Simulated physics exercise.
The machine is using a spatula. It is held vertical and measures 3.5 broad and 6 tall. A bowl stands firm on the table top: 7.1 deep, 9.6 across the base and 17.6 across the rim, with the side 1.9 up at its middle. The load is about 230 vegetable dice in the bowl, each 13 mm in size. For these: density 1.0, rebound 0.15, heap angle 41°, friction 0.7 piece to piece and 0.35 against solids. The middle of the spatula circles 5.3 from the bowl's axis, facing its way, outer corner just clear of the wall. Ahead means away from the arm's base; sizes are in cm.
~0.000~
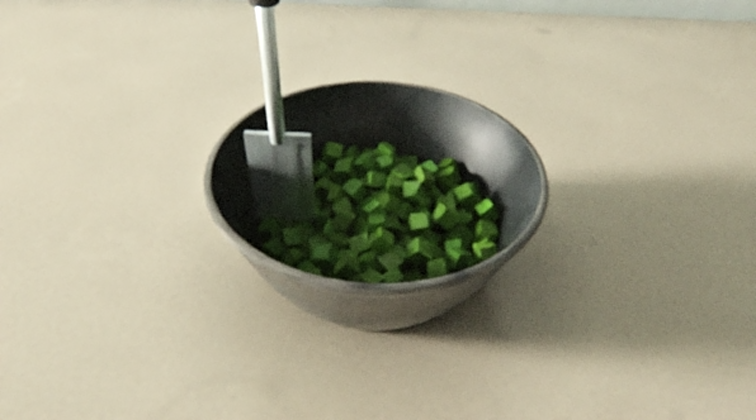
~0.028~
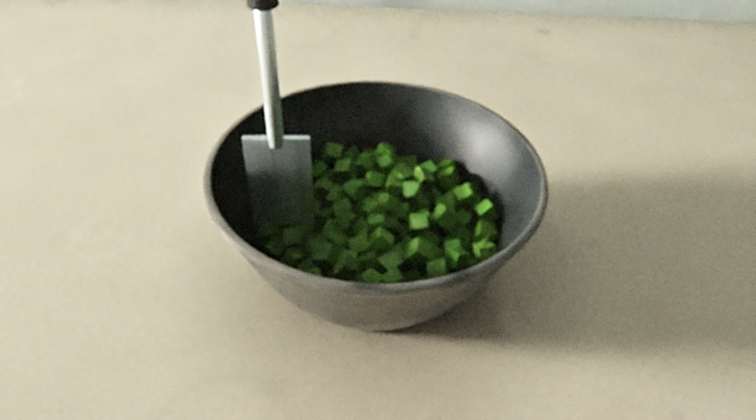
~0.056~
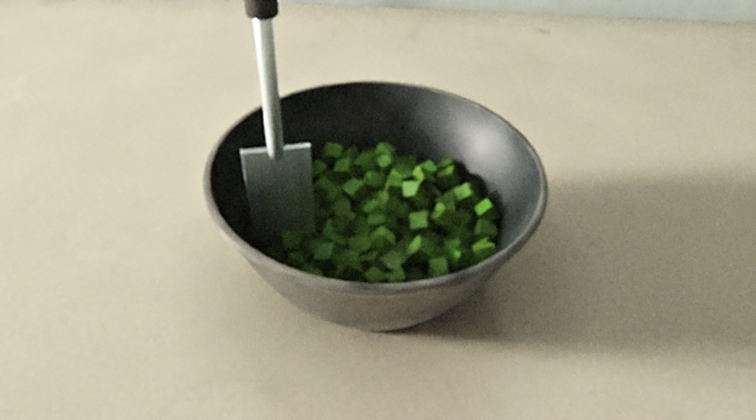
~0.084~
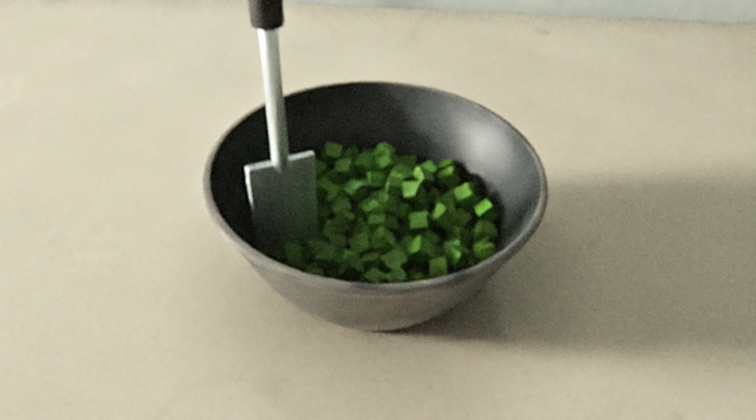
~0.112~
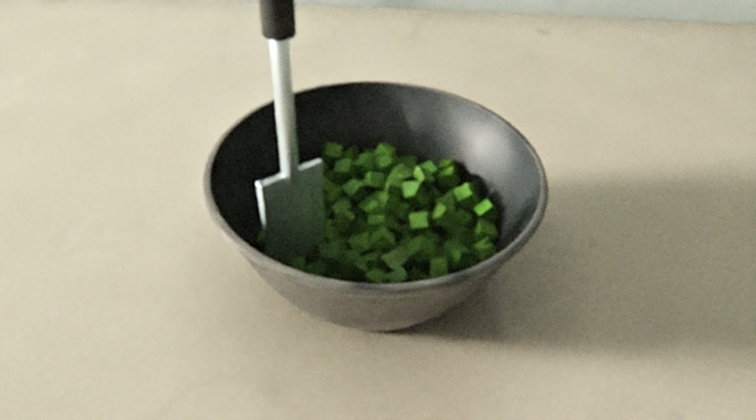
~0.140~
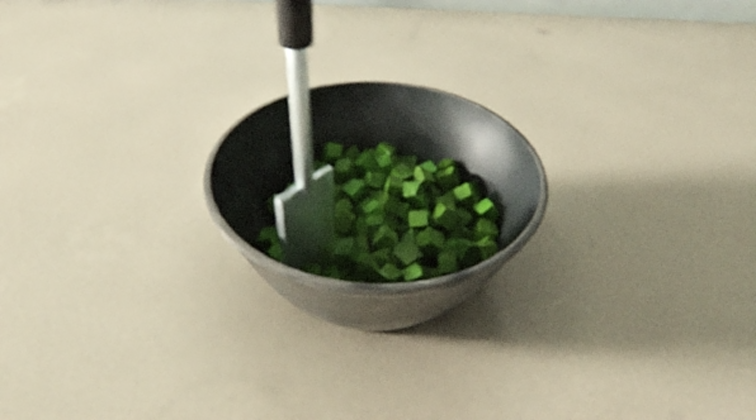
A spatula with a flat grey blade, a pale metal shaft and a dark handle stands upright at the left inside a dark grey bowl, seen from above at an angle on a beige table top. Small bright green cubes are heaped in the bowl, whose shadow falls to the right. The spatula dips slightly, then sweeps toward the viewer and rightward, turning as it nudges nearby cubes, while bowl and camera stay still.
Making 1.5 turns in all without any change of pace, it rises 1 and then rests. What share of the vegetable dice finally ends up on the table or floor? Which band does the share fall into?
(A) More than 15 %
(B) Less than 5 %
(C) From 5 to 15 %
C.
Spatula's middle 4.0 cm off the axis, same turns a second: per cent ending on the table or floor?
It would be near 5 per cent.
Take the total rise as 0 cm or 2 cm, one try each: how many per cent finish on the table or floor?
Near 10 in a hundred, then 5 in a hundred.
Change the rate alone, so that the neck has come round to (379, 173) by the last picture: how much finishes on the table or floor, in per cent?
I'd say near 20 per cent.
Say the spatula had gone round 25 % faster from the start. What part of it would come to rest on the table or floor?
That would be some 20 percent.
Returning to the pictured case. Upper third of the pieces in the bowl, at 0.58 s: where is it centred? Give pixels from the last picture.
Around pixel (375, 146).
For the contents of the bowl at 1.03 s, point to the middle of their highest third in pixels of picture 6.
Around (377, 255).
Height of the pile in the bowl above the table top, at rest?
Height: Roughly 7.0 cm.
By 0.58 s, 244° round, highest piece 9 above the table; 221 in the bowl, 2 on the table or floor, 3 in flight or on the tool.
By 1.03 s, 75° round, highest piece 8 above the table; 208 in the bowl, 18 on the table or floor.
By 1.45 s, 180° round, highest piece 7 above the table; 206 in the bowl, 20 on the table or floor.
By 2.15 s, 180° round, highest piece 7 above the table; 206 in the bowl, 20 on the table or floor.
Final count, 206 in the bowl, 20 on the table or floor. That is 9 % on the table or floor.
